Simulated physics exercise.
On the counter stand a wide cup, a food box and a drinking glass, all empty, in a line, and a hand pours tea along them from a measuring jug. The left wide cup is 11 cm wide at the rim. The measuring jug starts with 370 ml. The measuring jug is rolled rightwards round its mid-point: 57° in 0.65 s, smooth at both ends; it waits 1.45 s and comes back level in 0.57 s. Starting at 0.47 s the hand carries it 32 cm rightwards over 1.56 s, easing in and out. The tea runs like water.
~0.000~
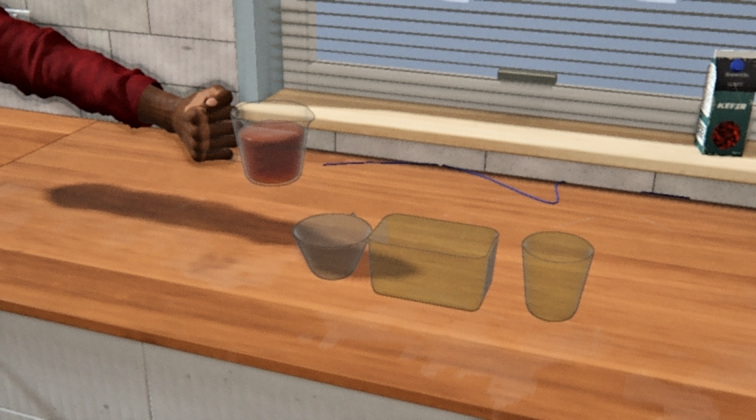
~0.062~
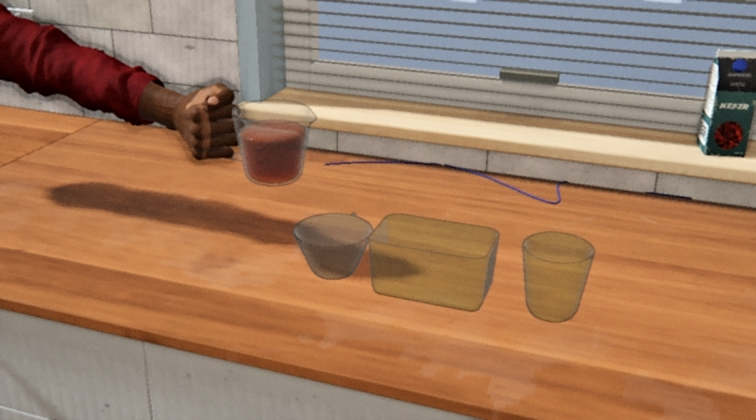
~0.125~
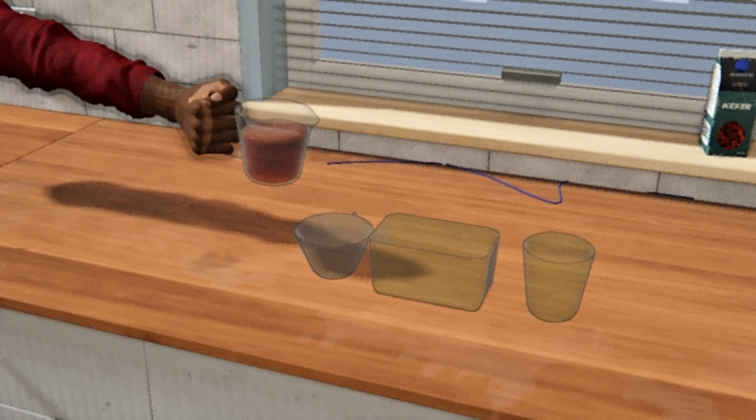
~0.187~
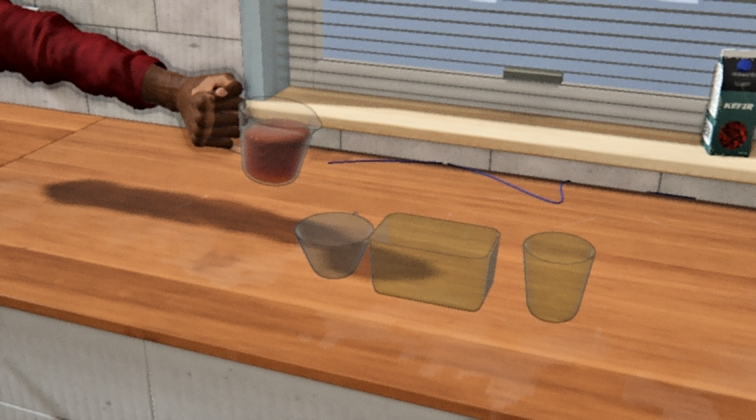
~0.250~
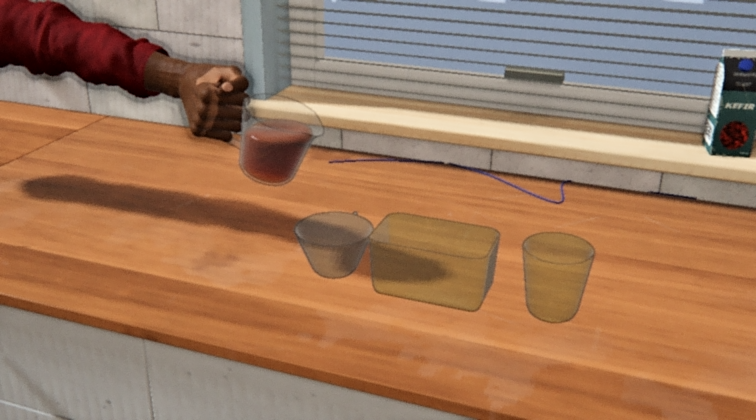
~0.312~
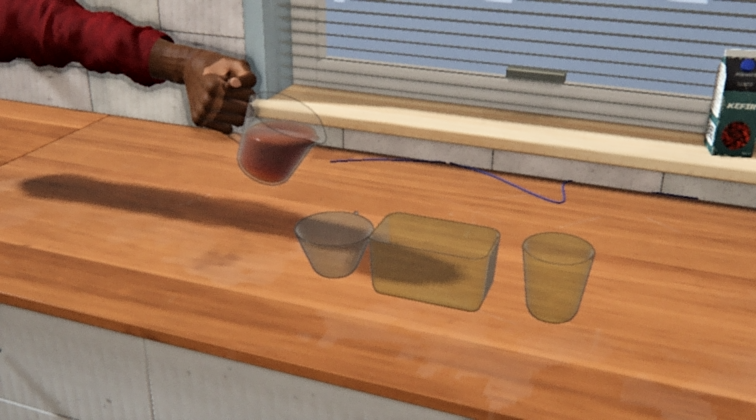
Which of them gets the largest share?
The middle one catches the most.
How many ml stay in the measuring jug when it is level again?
Some 110 ml.
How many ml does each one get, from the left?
About 40 ml left, 90 ml middle, 50 ml right.
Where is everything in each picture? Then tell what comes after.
The first frame shows tilt 0°; pouring edge (314, 118); surface from (243, 124) to (304, 132); the left wide cup's rim runs from (296, 225) to (369, 237); the middle food box's rim runs from (377, 227) to (493, 246); the right drinking glass's rim runs from (523, 243) to (593, 254).
The second frame shows tilt 1°; pouring edge (315, 119); surface from (245, 124) to (305, 132).
The third frame shows tilt 5°; pouring edge (318, 122); surface from (247, 124) to (307, 133).
The fourth frame shows tilt 11°; pouring edge (321, 127); surface from (249, 124) to (309, 133).
The fifth frame shows tilt 18°; pouring edge (323, 134); surface from (250, 125) to (313, 134).
The sixth frame shows tilt 27°; pouring edge (325, 142); surface from (250, 126) to (319, 137).
By 0.97 s the tilt is 57° and from the left they hold 40 ml, 30 ml, 0 ml, the measuring jug 215 ml, and 40 ml is on the counter.
By 1.45 s the tilt is 57° and from the left they hold 40 ml, 90 ml, 0 ml, the measuring jug 160 ml, and 55 ml is on the counter.
By 1.95 s the tilt is 57° and from the left they hold 40 ml, 90 ml, 30 ml, the measuring jug 120 ml, and 75 ml is on the counter.
By 2.50 s the tilt is 12° and from the left they hold 40 ml, 90 ml, 45 ml, the measuring jug 110 ml, and 75 ml is on the counter.
At rest from the left they hold 40 ml, 90 ml, 45 ml, the measuring jug 110 ml, and 75 ml is on the counter.
